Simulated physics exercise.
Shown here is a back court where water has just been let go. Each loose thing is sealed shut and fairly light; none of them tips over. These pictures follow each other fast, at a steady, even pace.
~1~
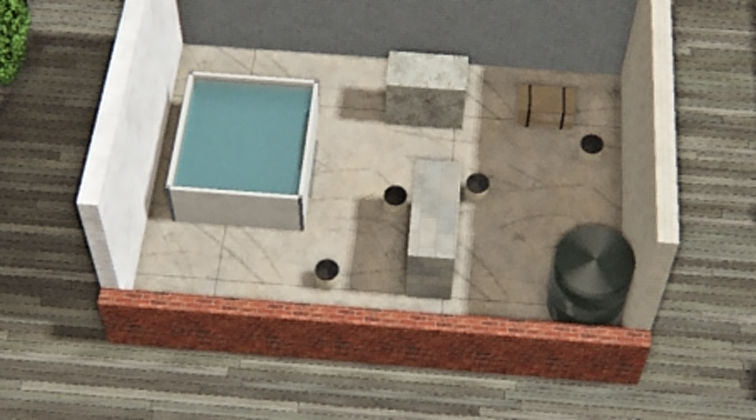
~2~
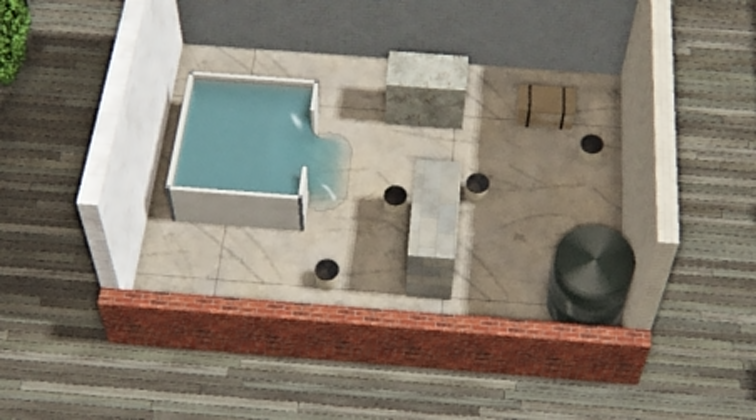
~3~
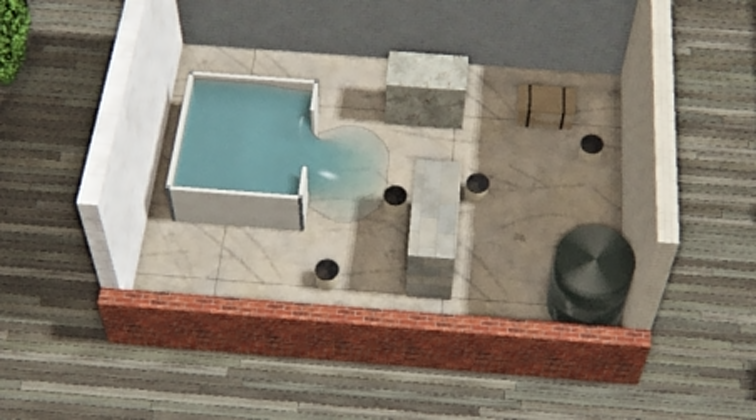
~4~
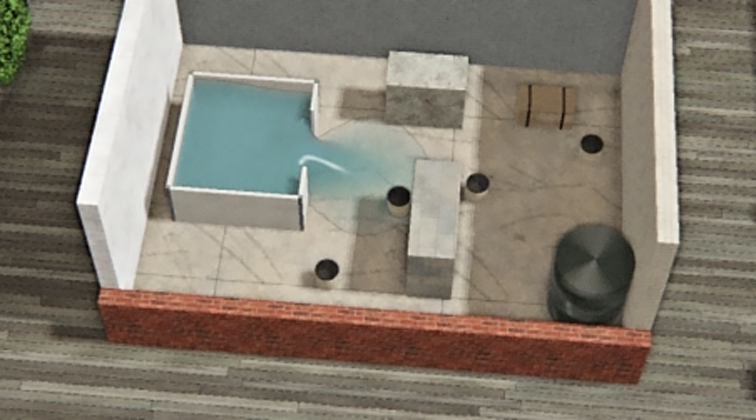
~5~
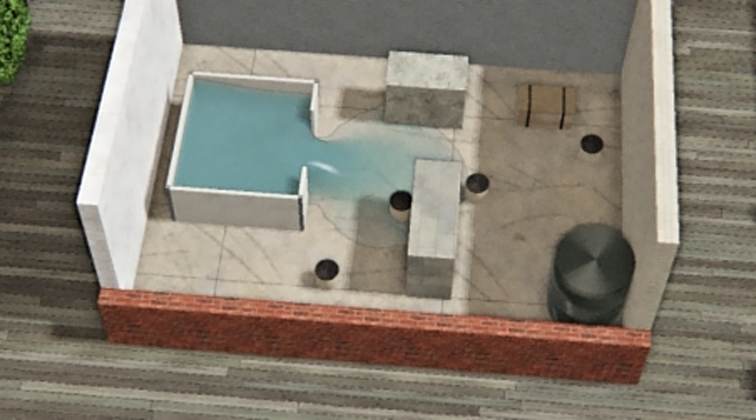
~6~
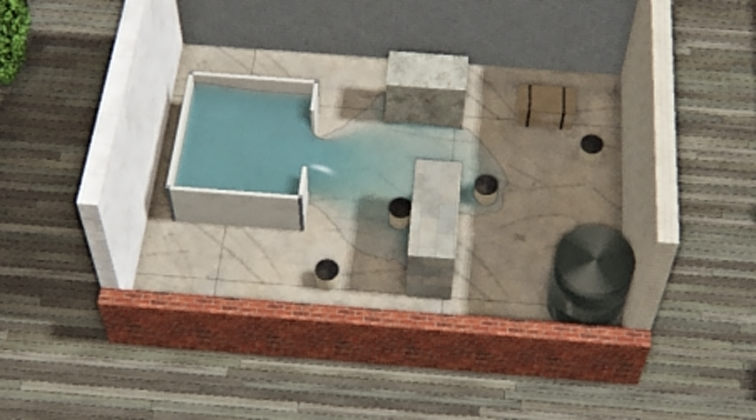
A white-walled tank of blue water opened on its right side, and the water spread rightward across the paved court, reaching the concrete blocks and nudging two dark pails slightly from their spots.
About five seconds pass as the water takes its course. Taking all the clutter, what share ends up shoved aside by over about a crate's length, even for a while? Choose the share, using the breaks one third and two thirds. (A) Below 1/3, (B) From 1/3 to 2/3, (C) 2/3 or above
C, 2/3 or above.
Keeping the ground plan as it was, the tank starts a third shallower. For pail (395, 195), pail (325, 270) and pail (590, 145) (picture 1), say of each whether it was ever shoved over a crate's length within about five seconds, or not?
Answers, in the order asked: Went past the threshold, stayed within the threshold, went past the threshold.
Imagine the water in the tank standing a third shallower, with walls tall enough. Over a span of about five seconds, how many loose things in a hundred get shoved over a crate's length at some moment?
Near 60 % of the lot.
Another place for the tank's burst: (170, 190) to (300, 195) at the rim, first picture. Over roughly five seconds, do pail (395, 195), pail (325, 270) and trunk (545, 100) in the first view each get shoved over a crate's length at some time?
Travels that far, travels that far, falls short.
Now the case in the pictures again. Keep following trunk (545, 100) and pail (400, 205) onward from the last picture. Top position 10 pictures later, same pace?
I'd say about (570, 82) for the first and about (276, 281) for the second.
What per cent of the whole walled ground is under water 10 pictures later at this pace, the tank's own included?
I reckon around 60 per cent.
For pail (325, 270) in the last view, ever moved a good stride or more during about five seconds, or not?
Short answer: Shy of that.
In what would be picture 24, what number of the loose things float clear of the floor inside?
It works out to 3.
A moment on, 2 of 5 are well off their spots; 1 afloat.
Next, 3 of 5 are well off their spots; 2 afloat.
Later, 3 of 5 are well off their spots; 3 afloat.
In the end, 4 of 5 are well off their spots, and 4 have been at some point; 4 afloat.
